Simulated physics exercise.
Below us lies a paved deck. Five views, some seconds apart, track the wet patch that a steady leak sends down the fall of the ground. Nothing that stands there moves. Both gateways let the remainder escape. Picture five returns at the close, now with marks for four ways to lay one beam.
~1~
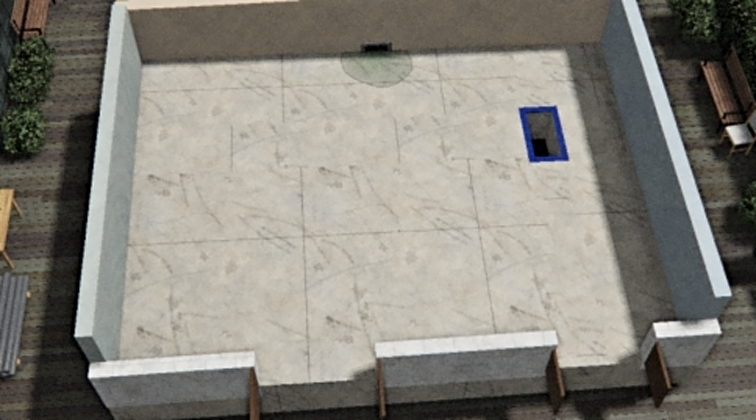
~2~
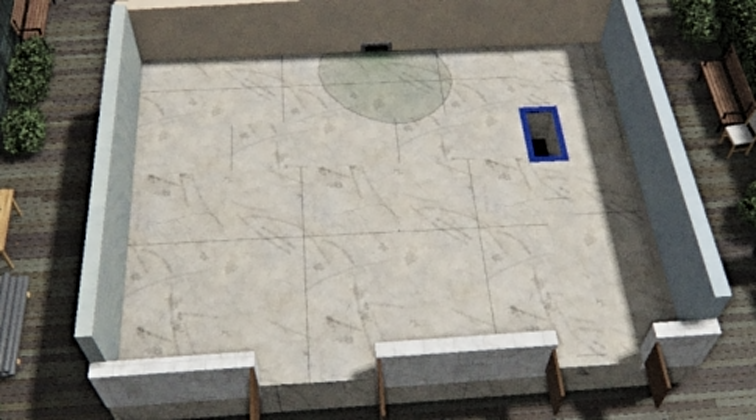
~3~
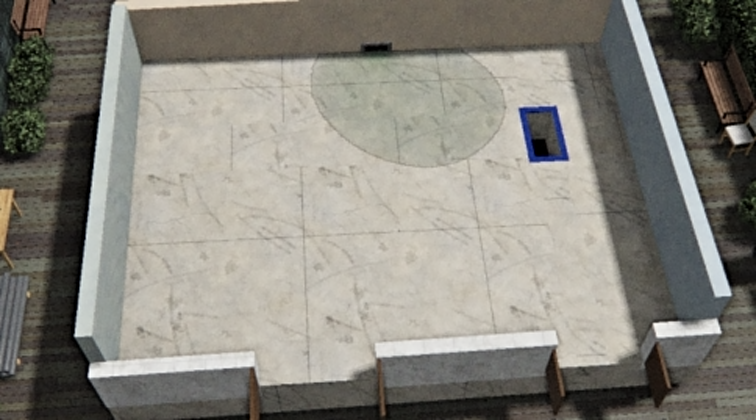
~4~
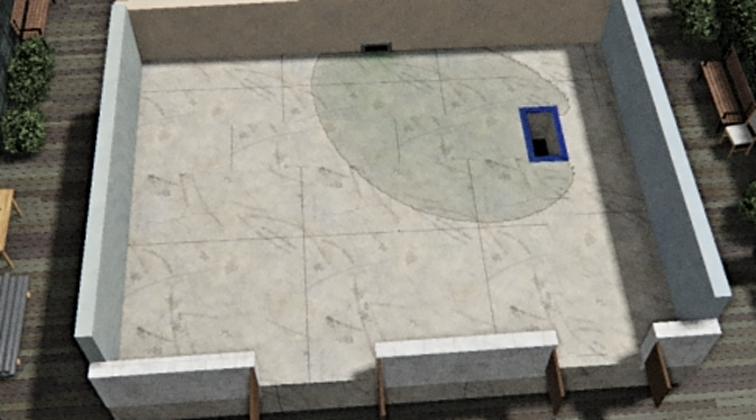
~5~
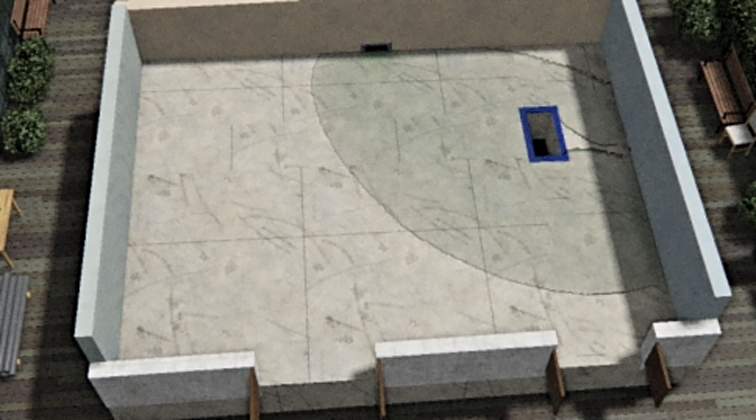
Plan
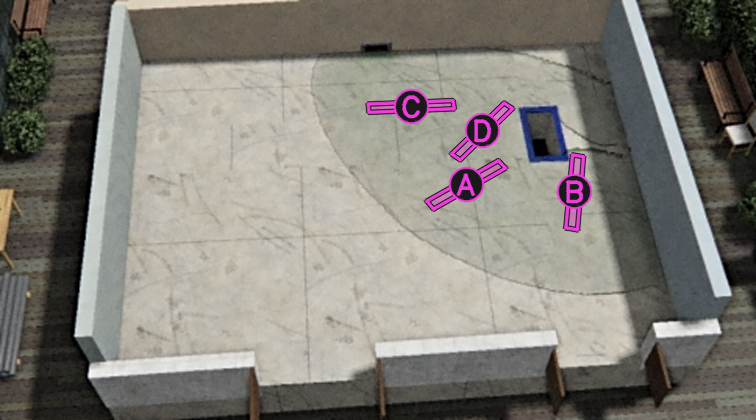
A wet patch spreads across a pale paved deck, seen from a high, fixed viewpoint and enclosed by low walls with gaps along the near side. A small dark outlet sits at the far wall, a blue-rimmed pit lies toward the right, and benches and greenery stand outside. From the outlet, the greenish-grey patch widens toward the viewer and rightward, surrounds the pit, and reaches the shaded right side.
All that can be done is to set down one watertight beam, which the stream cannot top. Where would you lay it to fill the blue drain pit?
The best spot is A.
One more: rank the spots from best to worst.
The order is A, B, C, D.
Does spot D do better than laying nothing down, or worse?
Spot D is worse.
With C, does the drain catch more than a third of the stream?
No.
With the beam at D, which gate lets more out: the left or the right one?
More leaves on the right.
On the marked copy, A from (430, 205) to (501, 164); B from (571, 228) to (578, 155); C from (368, 108) to (453, 104); D from (455, 156) to (508, 105).
With A, about 66 % of the stream goes into the blue drain pit, about 32 % out by the gates.
With B, about 39 % of the stream goes into the blue drain pit, about 58 % out by the gates.
With C, about 25 % of the stream goes into the blue drain pit, about 73 % out by the gates.
With D, about 5 % of the stream goes into the blue drain pit, about 93 % out by the gates.
